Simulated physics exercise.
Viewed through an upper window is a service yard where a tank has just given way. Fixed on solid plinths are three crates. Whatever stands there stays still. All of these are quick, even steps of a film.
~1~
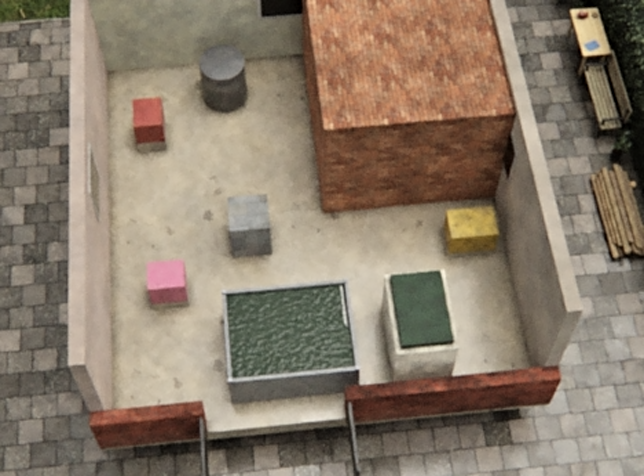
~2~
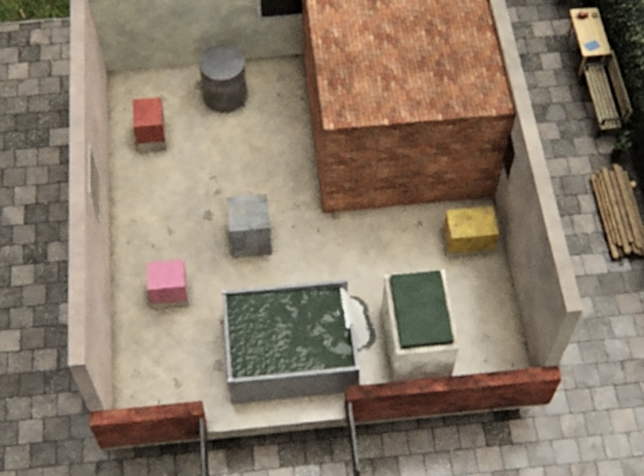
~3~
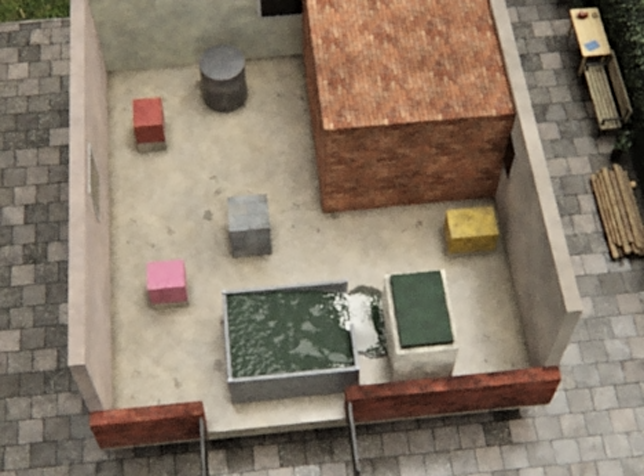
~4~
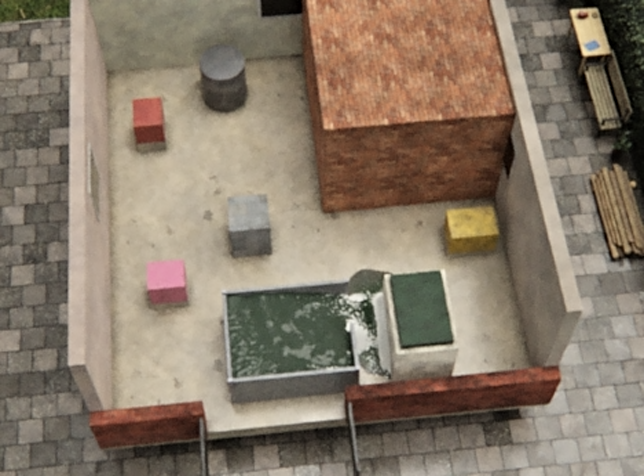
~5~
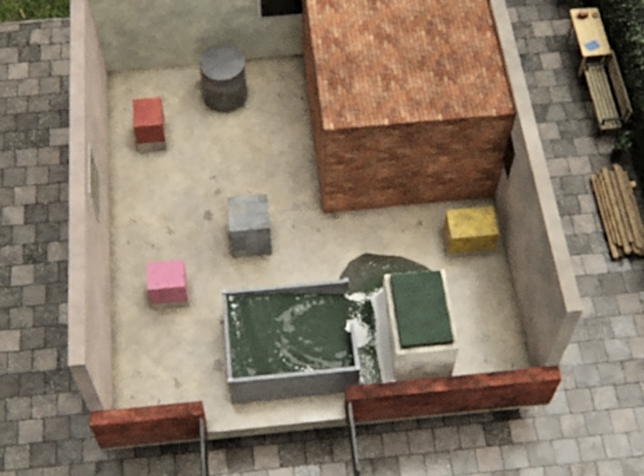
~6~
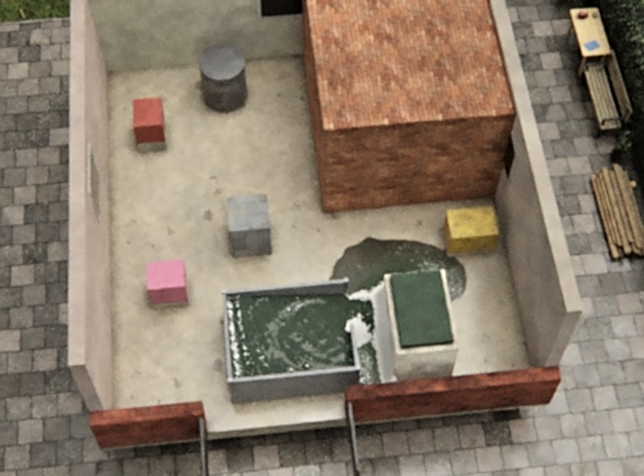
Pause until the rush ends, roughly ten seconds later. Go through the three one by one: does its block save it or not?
My prediction: Yellow crate: Wet; pink crate: Dry; red crate: Dry.
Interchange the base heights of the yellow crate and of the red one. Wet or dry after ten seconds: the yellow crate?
Well, the yellow one is inundated then.
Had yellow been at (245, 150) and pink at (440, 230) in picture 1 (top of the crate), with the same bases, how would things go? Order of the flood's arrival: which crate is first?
Crate marked pink.
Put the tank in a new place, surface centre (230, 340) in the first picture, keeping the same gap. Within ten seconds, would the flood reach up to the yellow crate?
Yellow: Overtopped.
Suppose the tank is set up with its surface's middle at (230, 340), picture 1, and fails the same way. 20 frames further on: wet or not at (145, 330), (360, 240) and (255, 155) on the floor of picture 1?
As listed: Not flooded, awash, not flooded.
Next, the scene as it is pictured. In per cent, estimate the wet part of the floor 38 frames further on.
About 55 per cent.
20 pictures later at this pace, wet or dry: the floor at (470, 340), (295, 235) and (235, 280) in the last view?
Point one sodden, point two sodden, point three left clear.
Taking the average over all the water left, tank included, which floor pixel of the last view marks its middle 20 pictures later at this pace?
My guess is about (358, 319).
A moment on, water covers 20 % of the floor; the yellow crate water round its plinth, the pink crate not reached, the red crate not reached.
Next, water covers 30 % of the floor; the yellow crate water round its plinth, the pink crate not reached, the red crate not reached.
Then, water covers 40 % of the floor; the yellow crate water round its plinth, the pink crate not reached, the red crate not reached.
Later, water covers 55 % of the floor; the yellow crate water round its plinth, the pink crate water round its plinth, the red crate water round its plinth.
In the end, water covers 85 % of the floor; the yellow crate was topped, the pink crate stayed above the water, the red crate stayed above the water.
